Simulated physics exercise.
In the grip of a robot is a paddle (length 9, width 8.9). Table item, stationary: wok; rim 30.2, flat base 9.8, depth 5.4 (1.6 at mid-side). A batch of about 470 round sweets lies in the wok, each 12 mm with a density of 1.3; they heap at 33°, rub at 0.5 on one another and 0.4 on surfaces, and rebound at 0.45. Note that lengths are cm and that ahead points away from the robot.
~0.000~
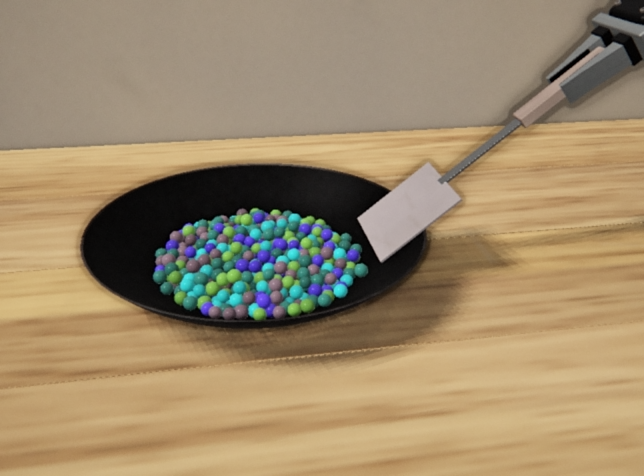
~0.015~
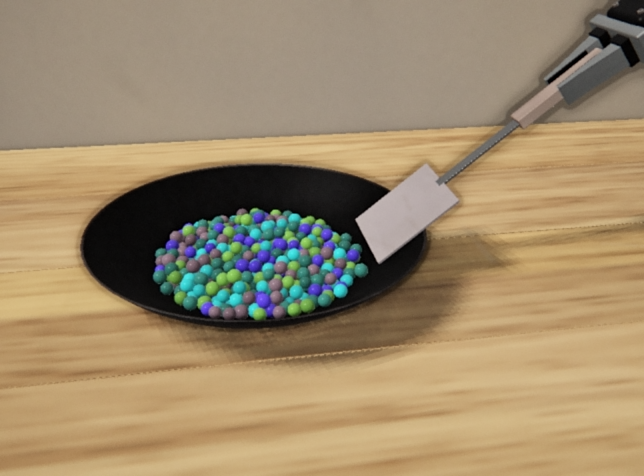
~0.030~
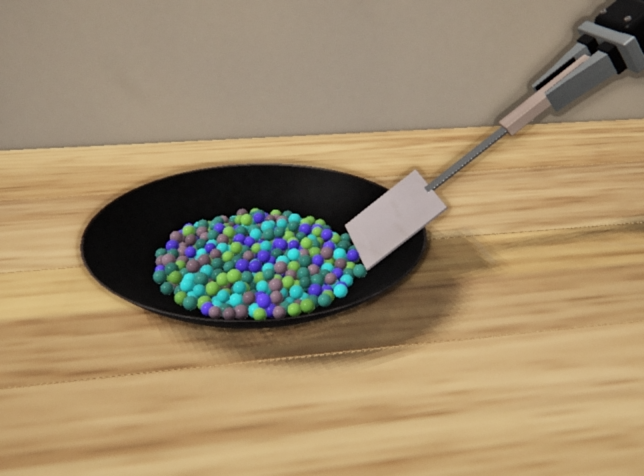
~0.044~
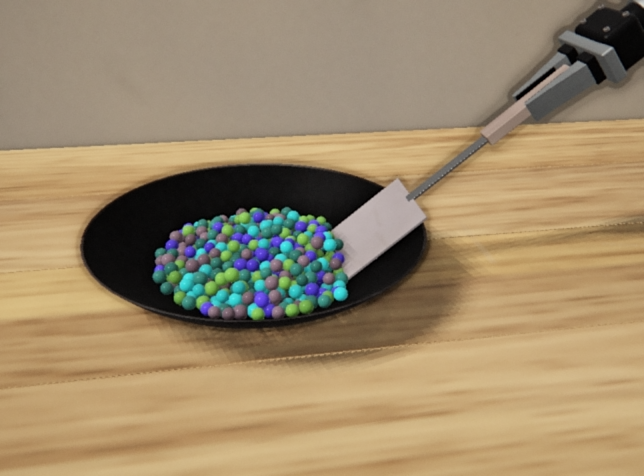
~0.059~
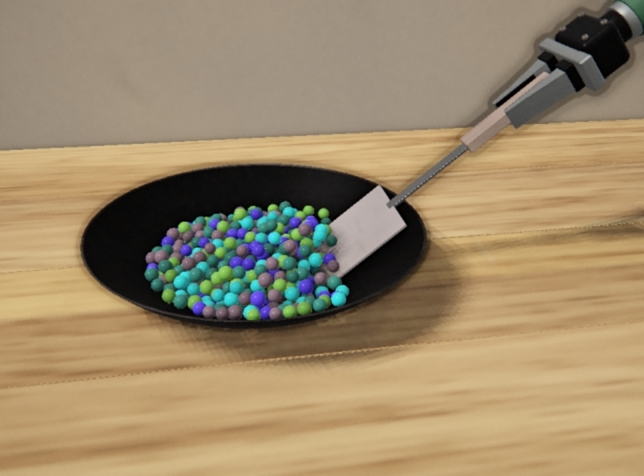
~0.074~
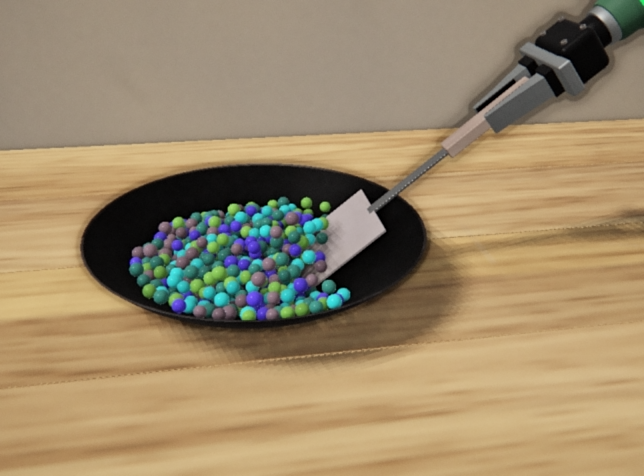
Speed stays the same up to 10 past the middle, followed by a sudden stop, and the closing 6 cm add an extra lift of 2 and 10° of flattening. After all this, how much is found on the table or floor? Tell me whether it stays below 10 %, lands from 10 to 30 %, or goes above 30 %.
It goes above 30 %.
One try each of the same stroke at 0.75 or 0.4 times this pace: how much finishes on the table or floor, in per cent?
Estimates in order: 35 per cent, 15 per cent.
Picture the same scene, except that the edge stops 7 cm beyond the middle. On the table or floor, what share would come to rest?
In that case around 20 per cent.
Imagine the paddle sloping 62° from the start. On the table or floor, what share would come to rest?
45 %.
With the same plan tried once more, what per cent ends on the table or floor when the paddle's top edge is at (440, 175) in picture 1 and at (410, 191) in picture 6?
Some 15 percent ends up on the table or floor.
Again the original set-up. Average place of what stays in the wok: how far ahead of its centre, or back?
Some 3.5 cm ahead of the centre.
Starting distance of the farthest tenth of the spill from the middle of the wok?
55 cm.
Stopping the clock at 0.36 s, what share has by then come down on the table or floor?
It is near 25 percent.
By 0.11 s, sloping 39°, highest piece 10 above the table; 469 in the wok, 1 on the blade or in flight.
By 0.15 s, sloping 37°, highest piece 12 above the table; 465 in the wok, 5 on the blade or in flight.
By 0.36 s, sloping 29°, highest piece 10 above the table; 267 in the wok, 112 on the table or floor, 91 on the blade or in flight.
By 1.41 s, sloping 29°, highest piece 6 above the table; 267 in the wok, 203 on the table or floor.
Final count, 267 in the wok, 203 on the table or floor. That is 43 % on the table or floor.
